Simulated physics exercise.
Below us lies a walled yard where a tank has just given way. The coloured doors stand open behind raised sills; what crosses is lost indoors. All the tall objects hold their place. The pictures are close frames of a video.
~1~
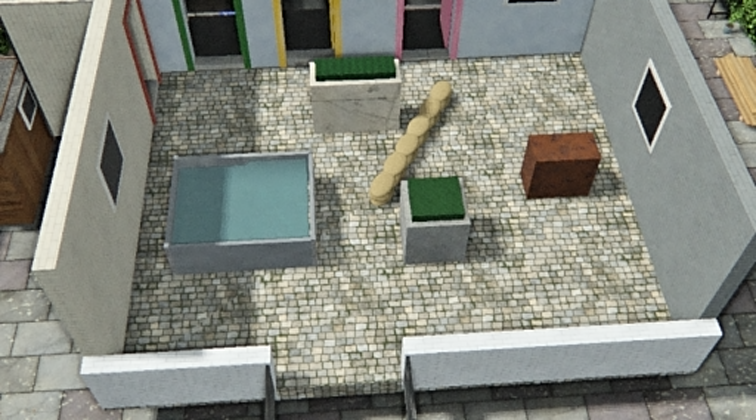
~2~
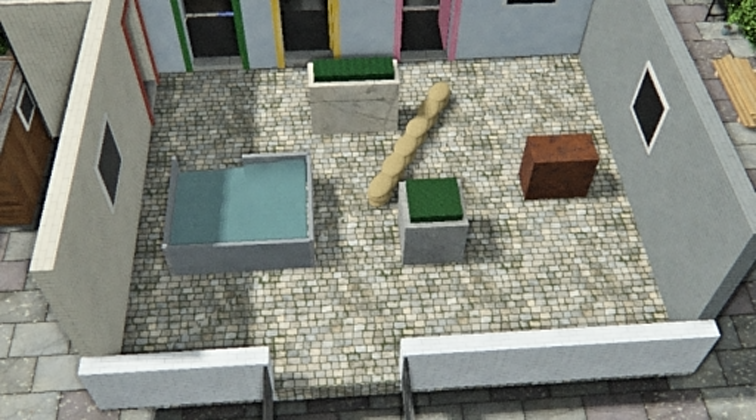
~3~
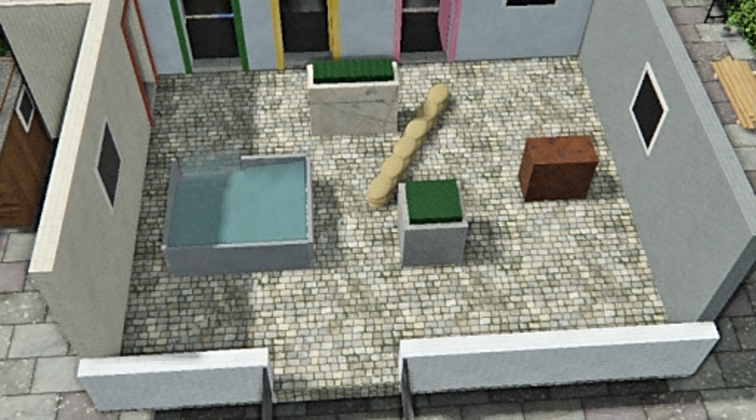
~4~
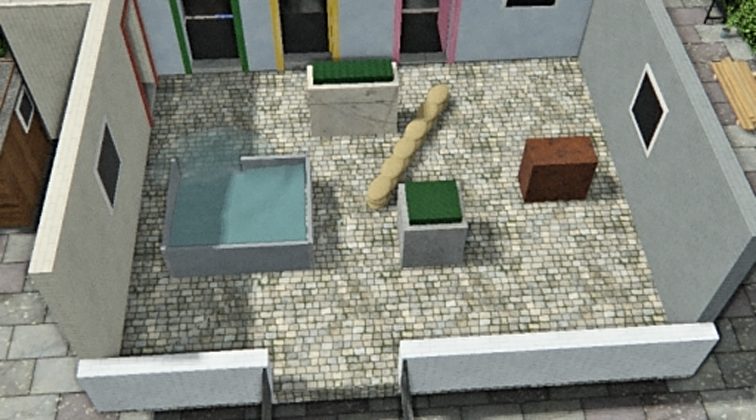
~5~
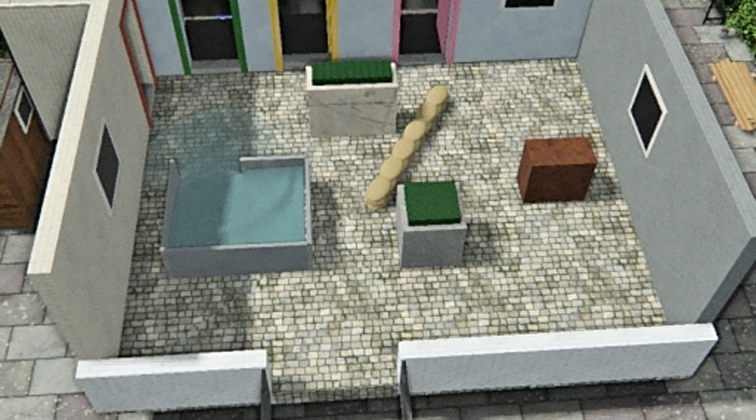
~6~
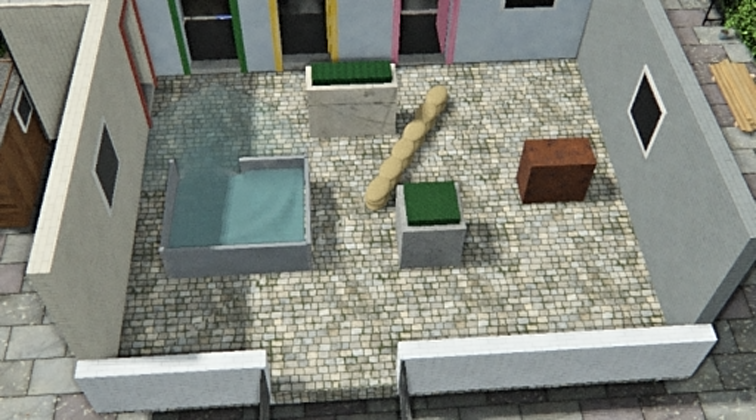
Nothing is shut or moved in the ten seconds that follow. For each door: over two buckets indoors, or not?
One by one: The green door lets in a lot; the yellow door admits no more than that; the pink door lets in a lot; the red door lets in a lot.
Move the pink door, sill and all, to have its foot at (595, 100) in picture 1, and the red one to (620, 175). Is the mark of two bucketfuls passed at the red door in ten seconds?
One by one: The red one is under.
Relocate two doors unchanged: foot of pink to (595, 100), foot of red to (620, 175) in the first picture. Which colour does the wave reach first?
The one in green.
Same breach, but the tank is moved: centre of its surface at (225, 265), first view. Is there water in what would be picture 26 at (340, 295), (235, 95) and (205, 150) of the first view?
In that order: Dry, flooded, awash.
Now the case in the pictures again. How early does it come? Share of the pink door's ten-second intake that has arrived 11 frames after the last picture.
I make it 0 per cent.
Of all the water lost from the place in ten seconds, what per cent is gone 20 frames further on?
Close to 65 %.
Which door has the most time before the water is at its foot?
I say the pink one.
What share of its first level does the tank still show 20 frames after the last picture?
Close to 38 %.
A moment on, water covers 15 % of the floor; the green door over two buckets in, the yellow door wet at the sill, nothing in, the pink door not reached, the red door wet at the sill, nothing in.
Next, water covers 20 % of the floor; the green door far over two buckets in, the yellow door wet at the sill, nothing in, the pink door not reached, the red door under two buckets in.
Then, water covers 25 % of the floor; the green door far over two buckets in, the yellow door wet at the sill, nothing in, the pink door wet at the sill, nothing in, the red door over two buckets in.
Later, water covers 40 % of the floor; the green door far over two buckets in, the yellow door wet at the sill, nothing in, the pink door under two buckets in, the red door far over two buckets in.
In the end, water covers 60 % of the floor; the green door far over two buckets in, the yellow door wet at the sill, nothing in, the pink door over two buckets in, the red door far over two buckets in.
